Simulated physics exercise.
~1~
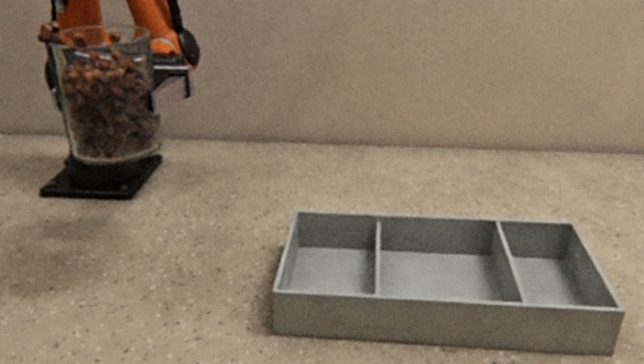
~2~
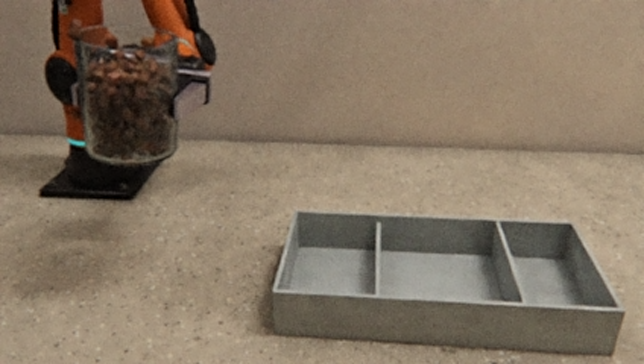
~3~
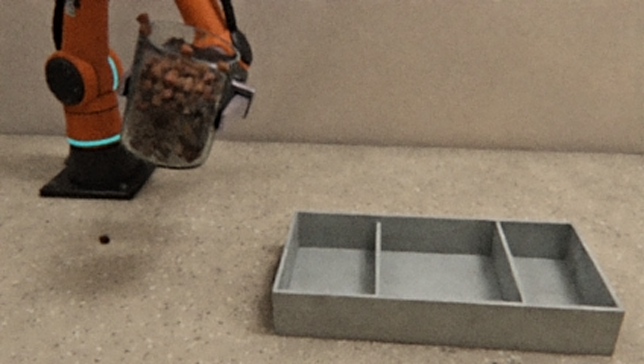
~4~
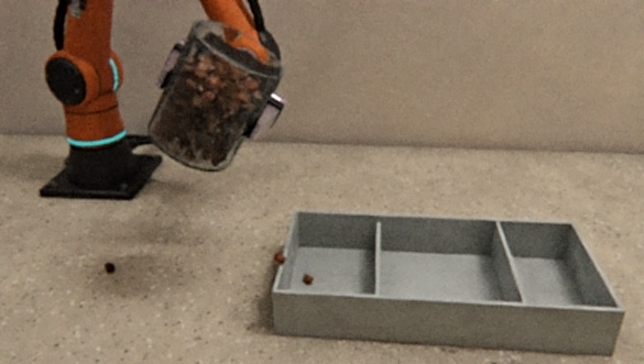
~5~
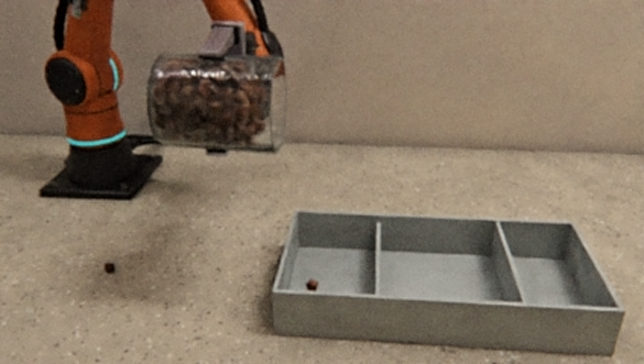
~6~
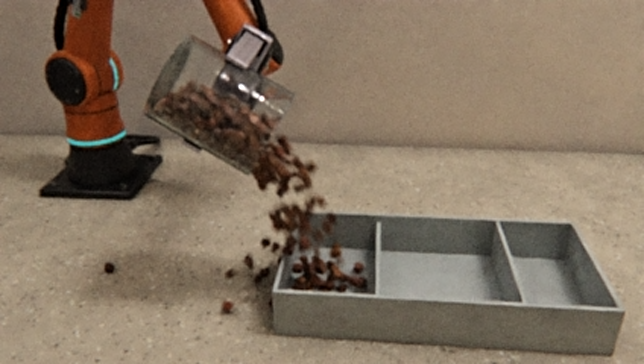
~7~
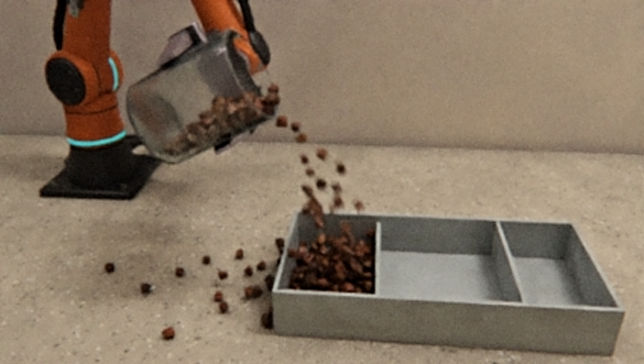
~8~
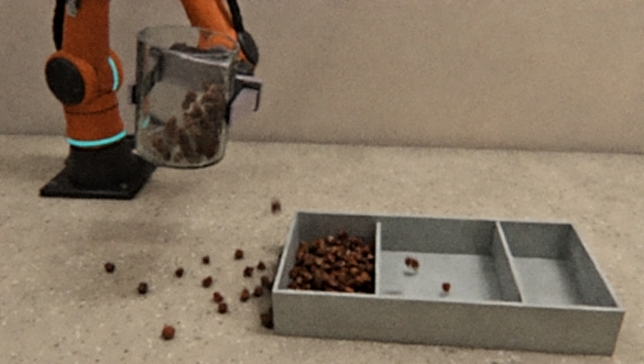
The video shows an orange and black robot arm carrying a clear tumbler of brown pellets right toward a gray divided tray, tipping it to pour many into the left compartment while some scatter on the table, then tilting it back nearly upright with pellets still inside.
